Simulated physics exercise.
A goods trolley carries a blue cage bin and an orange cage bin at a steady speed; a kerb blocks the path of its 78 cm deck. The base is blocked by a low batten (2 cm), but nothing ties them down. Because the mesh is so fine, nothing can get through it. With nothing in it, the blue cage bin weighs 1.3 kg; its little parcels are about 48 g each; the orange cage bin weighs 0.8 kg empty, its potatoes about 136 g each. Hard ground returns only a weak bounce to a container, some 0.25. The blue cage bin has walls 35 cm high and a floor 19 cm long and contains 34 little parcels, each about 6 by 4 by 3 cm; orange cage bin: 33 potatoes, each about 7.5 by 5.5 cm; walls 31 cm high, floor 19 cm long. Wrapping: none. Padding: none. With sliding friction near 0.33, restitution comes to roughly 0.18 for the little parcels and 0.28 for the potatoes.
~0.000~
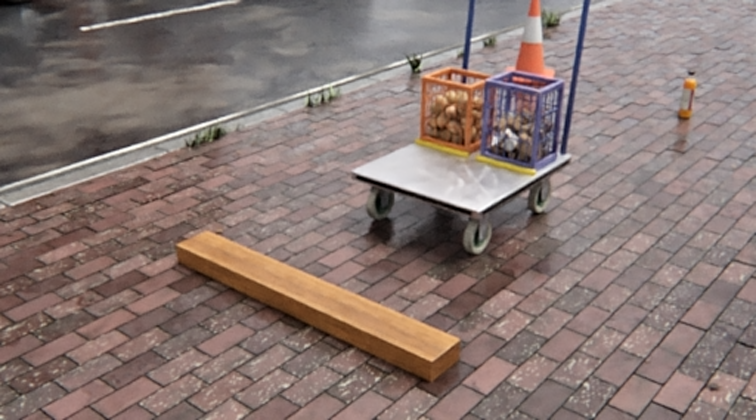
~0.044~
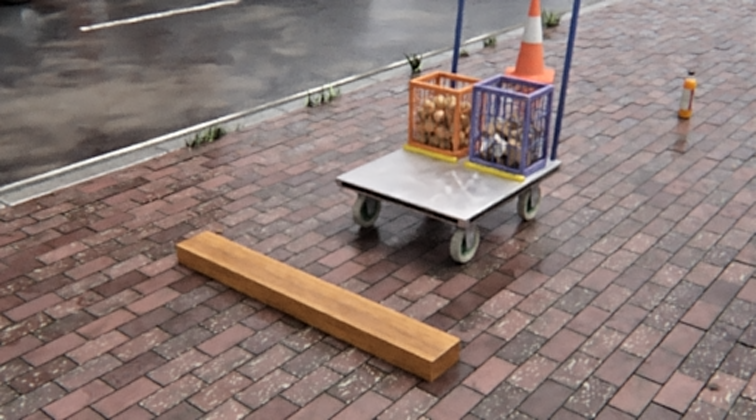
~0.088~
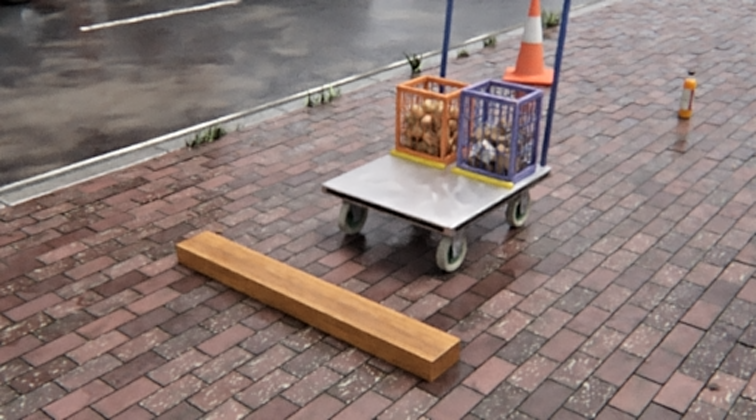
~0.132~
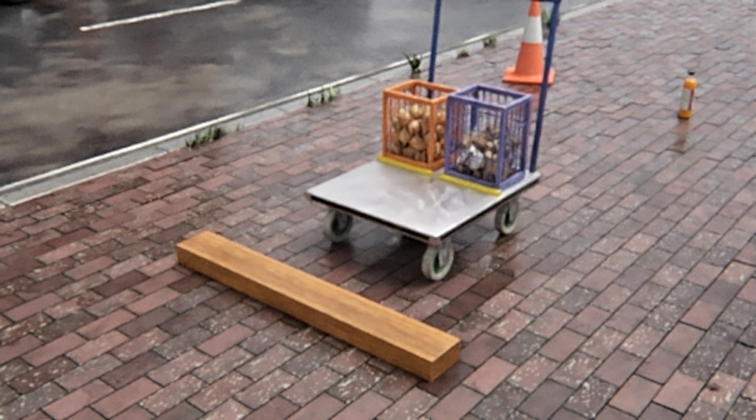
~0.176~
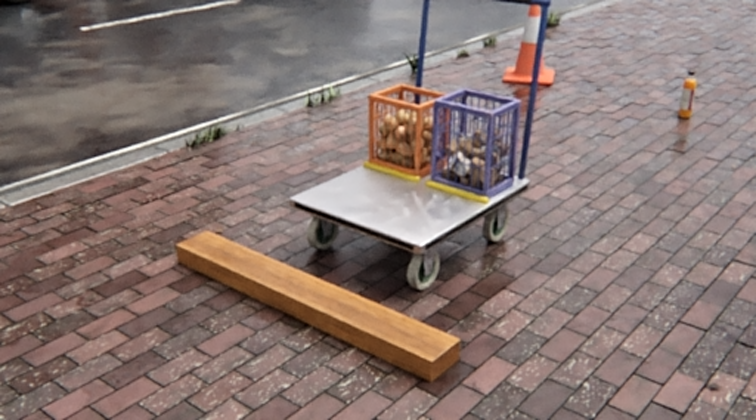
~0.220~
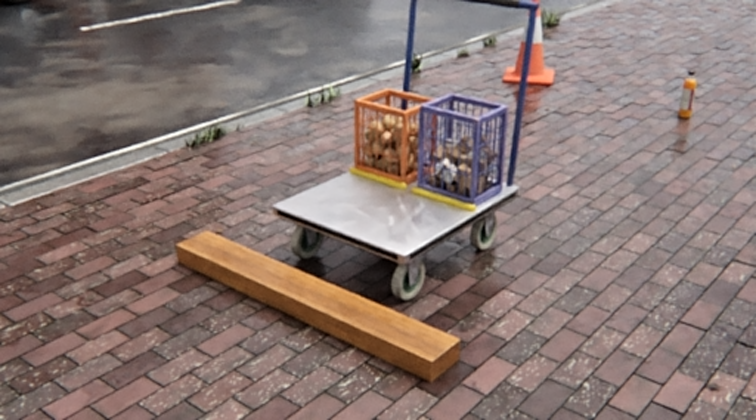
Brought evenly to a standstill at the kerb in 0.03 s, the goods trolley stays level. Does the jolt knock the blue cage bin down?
It ends up tipped over.
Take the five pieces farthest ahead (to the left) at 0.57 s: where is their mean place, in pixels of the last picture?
They're centred near (344, 192).
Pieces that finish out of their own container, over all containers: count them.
Roughly 16 in all.
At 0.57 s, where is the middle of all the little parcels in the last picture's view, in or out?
Around (424, 189) in pixels.
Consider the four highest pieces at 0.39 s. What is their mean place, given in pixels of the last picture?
Their mean place is near (378, 134) in the last picture.
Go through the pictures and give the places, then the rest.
In the first picture (each is followed by its nearest rim corner in this view), blue cage bin, (541, 90); orange cage bin, (471, 86); 60 cm short of the stop; none out.
In the second picture, blue cage bin, (529, 95); orange cage bin, (459, 91); 51 cm short of the stop.
In the third picture, blue cage bin, (517, 101); orange cage bin, (447, 96); 41 cm short of the stop.
In the fourth picture, blue cage bin, (505, 106); orange cage bin, (434, 101); 32 cm short of the stop.
In the fifth picture, blue cage bin, (492, 112); orange cage bin, (420, 106); 22 cm short of the stop.
In the sixth picture, blue cage bin, (479, 118); orange cage bin, (406, 112); 13 cm short of the stop; none out.
After 0.27 s, it starts to lose speed.
After 0.39 s, the blue cage bin leans 29° with 0 of 34 out and the orange cage bin leans 36° with 0 of 33 out.
After 0.57 s, the blue cage bin is down with 1 of 34 out and the orange cage bin is down with 0 of 33 out.
After 0.87 s, the blue cage bin is down with 3 of 34 out and the orange cage bin is down with 7 of 33 out.
Outcome (at 1.26 s), the blue cage bin is down with 4 of 34 out and the orange cage bin is down with 11 of 33 out. Greatest lean of the blue cage bin, 94°.
